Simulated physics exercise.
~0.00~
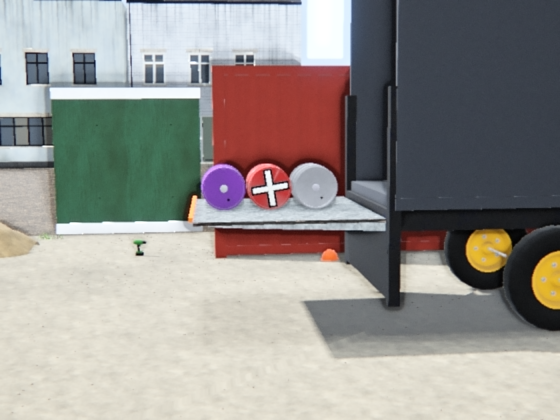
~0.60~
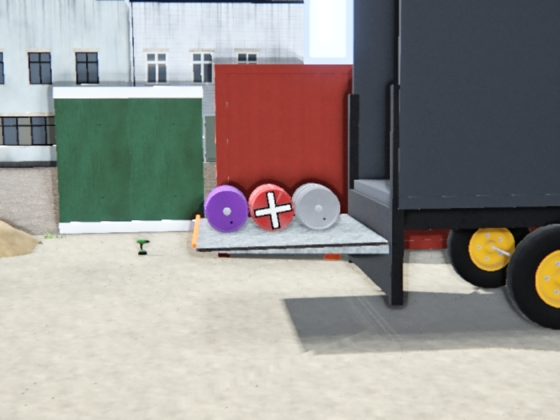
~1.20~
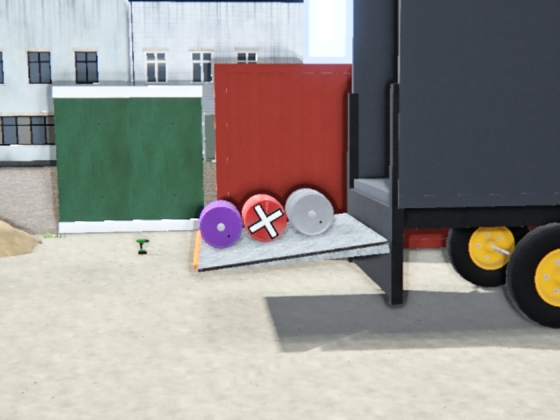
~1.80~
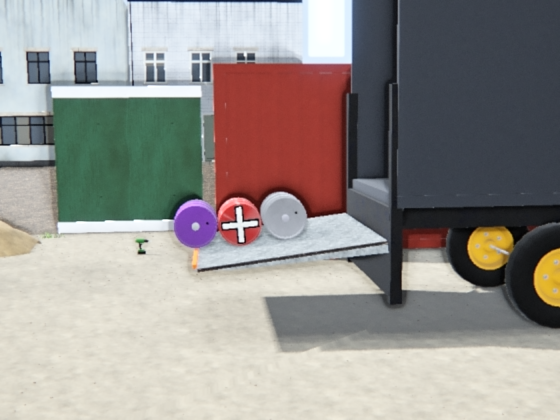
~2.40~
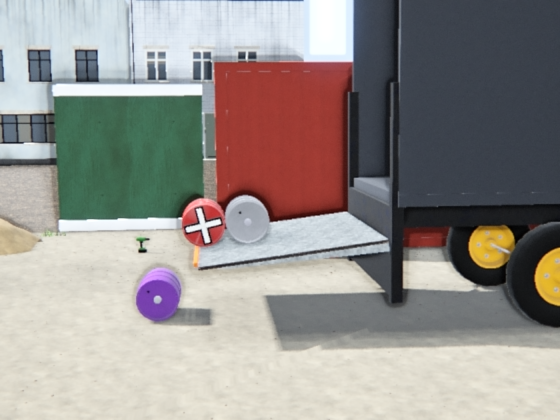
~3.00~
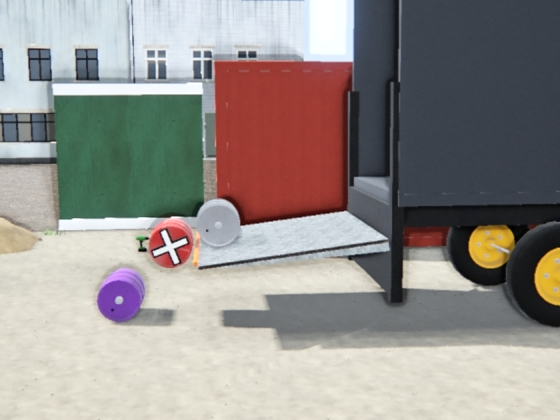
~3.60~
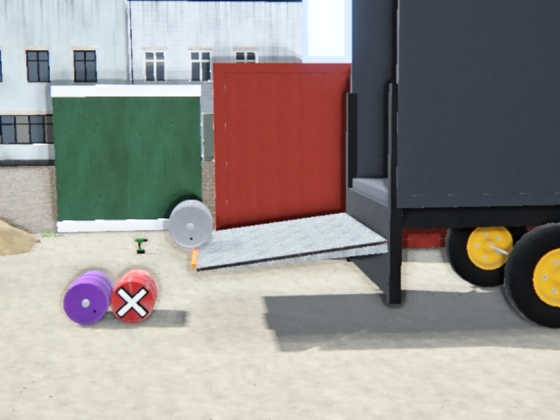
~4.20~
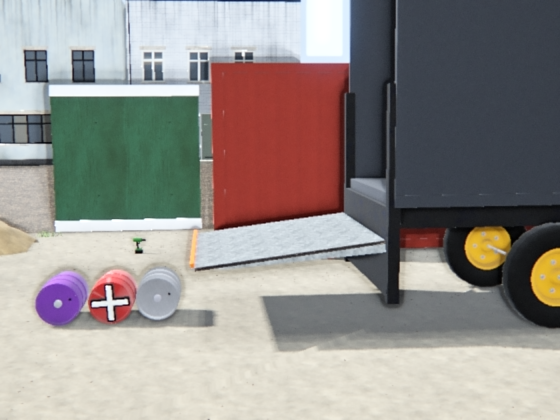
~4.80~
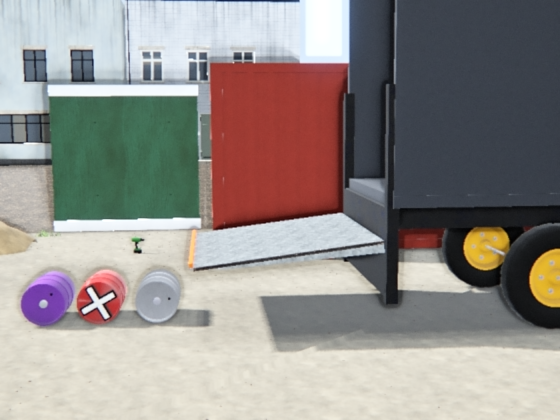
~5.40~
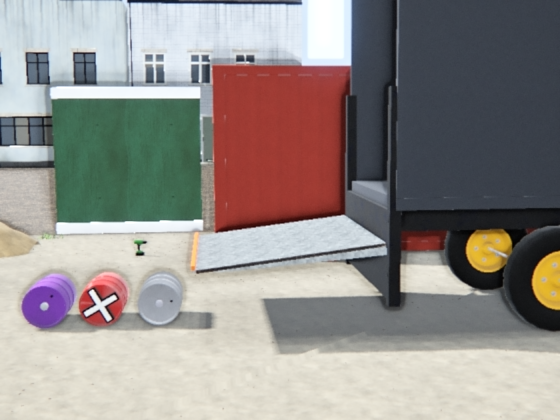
A truck's lift plate tips down and three round kegs roll left onto the ground.
